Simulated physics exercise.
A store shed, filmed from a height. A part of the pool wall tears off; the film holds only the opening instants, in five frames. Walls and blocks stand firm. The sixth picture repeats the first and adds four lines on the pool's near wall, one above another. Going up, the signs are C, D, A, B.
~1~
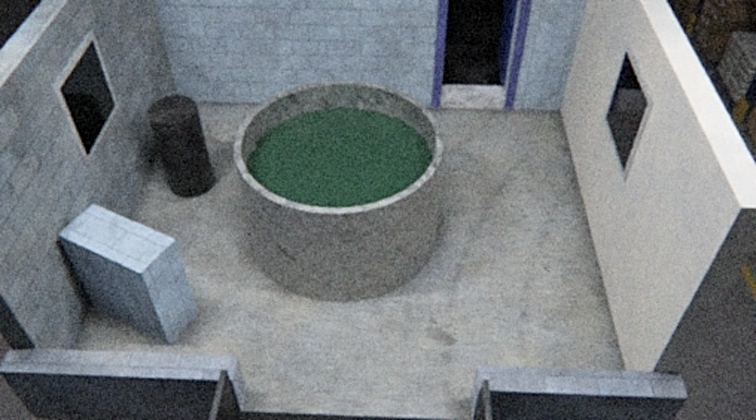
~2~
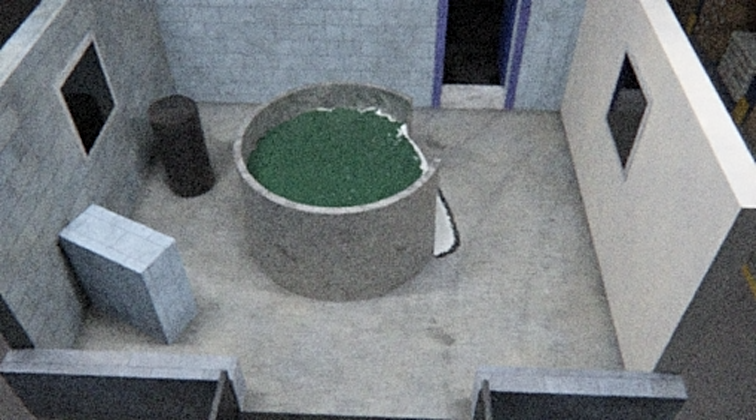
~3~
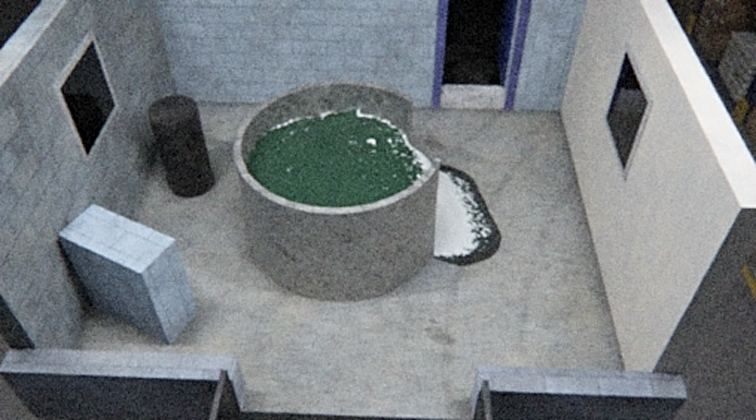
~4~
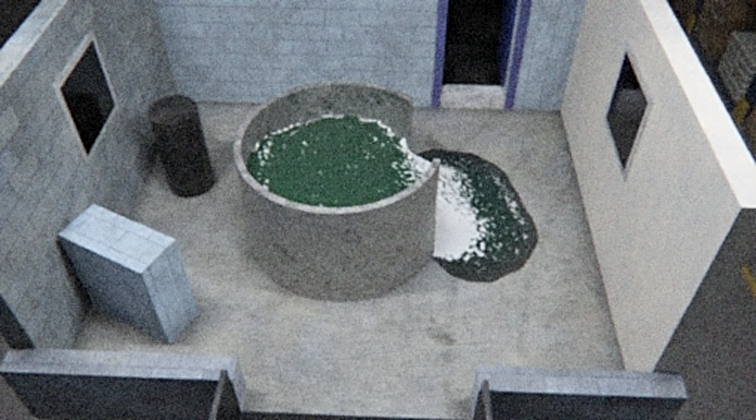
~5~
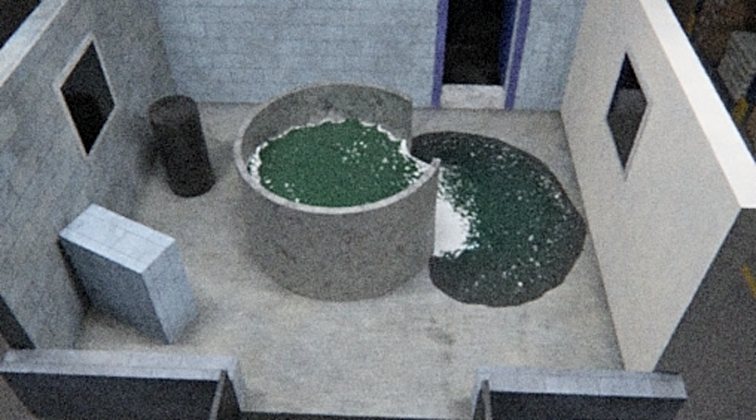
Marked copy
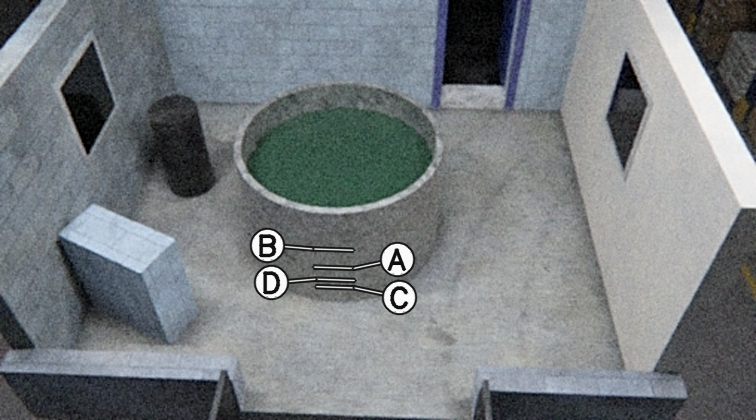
Green water poured out through a gap in the right side of a round grey pool, foaming white as it spread across the shed floor in a widening dark puddle toward the right-hand wall.
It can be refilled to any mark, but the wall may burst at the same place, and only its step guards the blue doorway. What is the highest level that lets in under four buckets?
That is line B.
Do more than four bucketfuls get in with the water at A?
No, not at all.
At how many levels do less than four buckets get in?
All of the four.
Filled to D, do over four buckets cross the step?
No.
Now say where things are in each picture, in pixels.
Water in the pool at rest, its middle at (340, 163); foot of the blue doorway at (472, 108); open gate at (356, 357).
Water covers 2 % of the ground and shows as far out as (437, 253).
Water covers 5 % of the ground and shows as far out as (490, 247).
Water covers 10 % of the ground and shows as far out as (531, 236).
Water covers 21 % of the ground and shows as far out as (578, 234).
On the marked copy, A at (334, 267); B at (332, 249); C at (335, 287); D at (334, 279); from the bottom up C, D, A, B.
If A is chosen, nothing gets over.
If B is chosen, a bucket or two gets in.
If C is chosen, nothing gets over.
If D is chosen, nothing gets over.
